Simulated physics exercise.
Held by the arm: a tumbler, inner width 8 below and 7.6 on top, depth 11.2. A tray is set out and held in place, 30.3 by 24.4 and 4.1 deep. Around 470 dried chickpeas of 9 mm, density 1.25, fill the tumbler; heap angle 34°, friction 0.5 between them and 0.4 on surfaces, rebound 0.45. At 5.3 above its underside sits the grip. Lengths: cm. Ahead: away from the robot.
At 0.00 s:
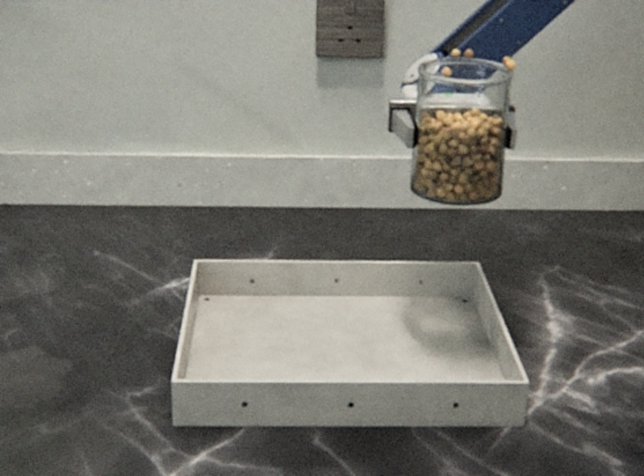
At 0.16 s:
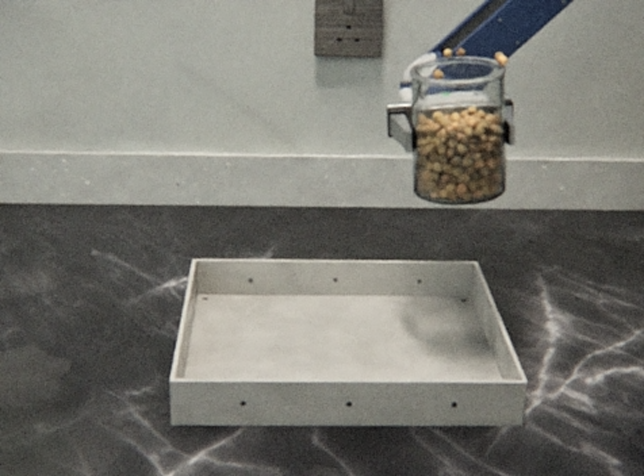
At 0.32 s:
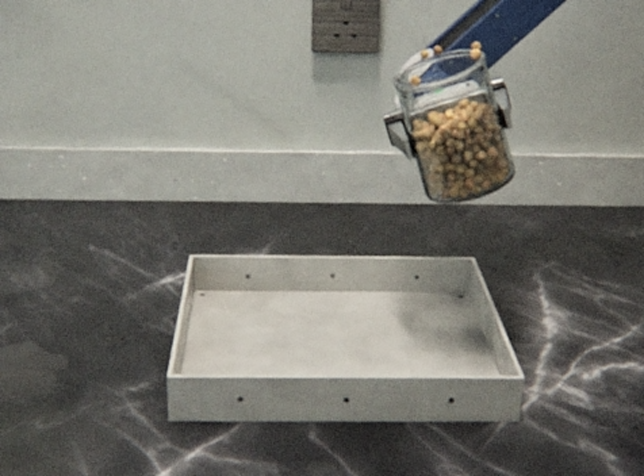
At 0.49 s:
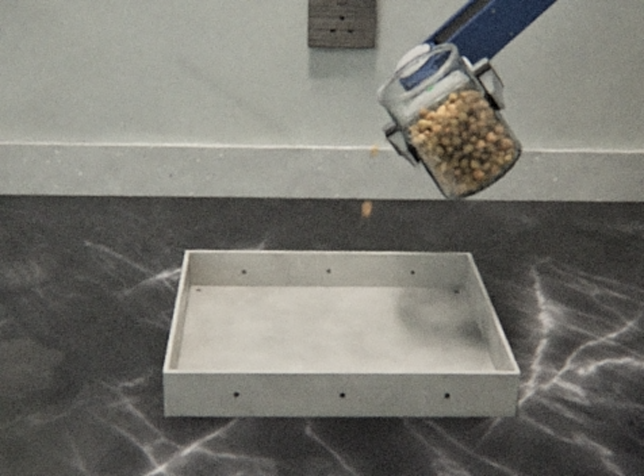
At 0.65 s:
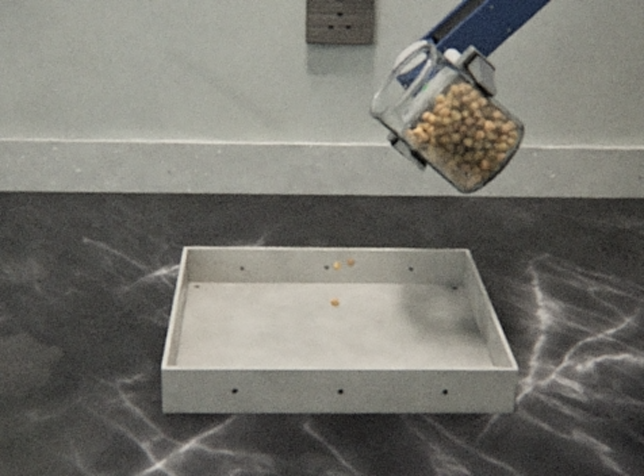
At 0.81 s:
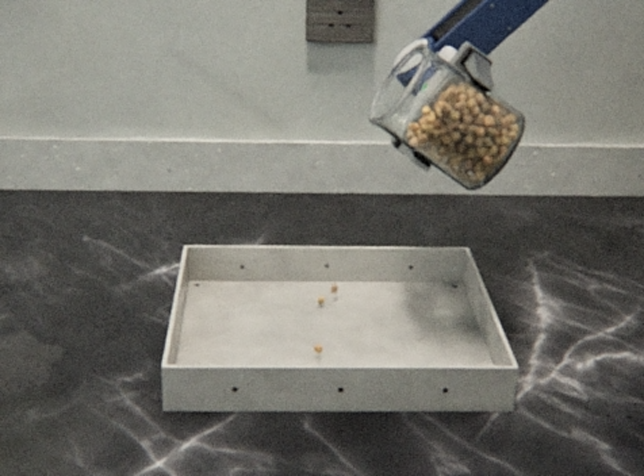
At first, a blue robot arm holds a clear tumbler full of dried chickpeas upright above the right side of an empty, pale tray. The arm tilts the tumbler steadily to the left, and a few chickpeas drop into the tray while the rest stay inside the slanted tumbler.
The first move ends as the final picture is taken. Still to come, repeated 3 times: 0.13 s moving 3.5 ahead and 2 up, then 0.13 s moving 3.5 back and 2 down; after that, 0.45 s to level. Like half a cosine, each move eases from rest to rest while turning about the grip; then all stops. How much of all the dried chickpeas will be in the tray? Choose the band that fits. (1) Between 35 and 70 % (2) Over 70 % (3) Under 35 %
Answer: 3.
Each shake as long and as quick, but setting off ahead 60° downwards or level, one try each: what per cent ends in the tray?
I'd say close to 0 percent for the first and close to 5 percent for the second.
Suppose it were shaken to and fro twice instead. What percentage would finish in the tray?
Result: Approximately 10 per cent.
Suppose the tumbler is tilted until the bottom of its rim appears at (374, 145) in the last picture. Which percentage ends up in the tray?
Roughly 55 percent, give or take.
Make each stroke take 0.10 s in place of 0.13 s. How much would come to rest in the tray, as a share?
I'd expect close to 25 in a hundred.
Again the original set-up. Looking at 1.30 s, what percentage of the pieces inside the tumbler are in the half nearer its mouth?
Something like 40 percent sits in that half.
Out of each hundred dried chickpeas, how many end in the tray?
10 per cent, give or take.
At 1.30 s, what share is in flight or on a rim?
About 3 %.
After 1.30 s, tilted 56° forward, highest piece 25 above the table; 443 in the tumbler, 14 in the tray, 15 in flight or on a rim.
After 1.79 s, tilted 32° forward, highest piece 26 above the table; 419 in the tumbler, 53 in the tray.
After 2.24 s, level, highest piece 26 above the table; 419 in the tumbler, 53 in the tray.
After 3.29 s, level, highest piece 26 above the table; 419 in the tumbler, 53 in the tray.
At rest, 419 in the tumbler, 53 in the tray. That is 11 % in the tray.
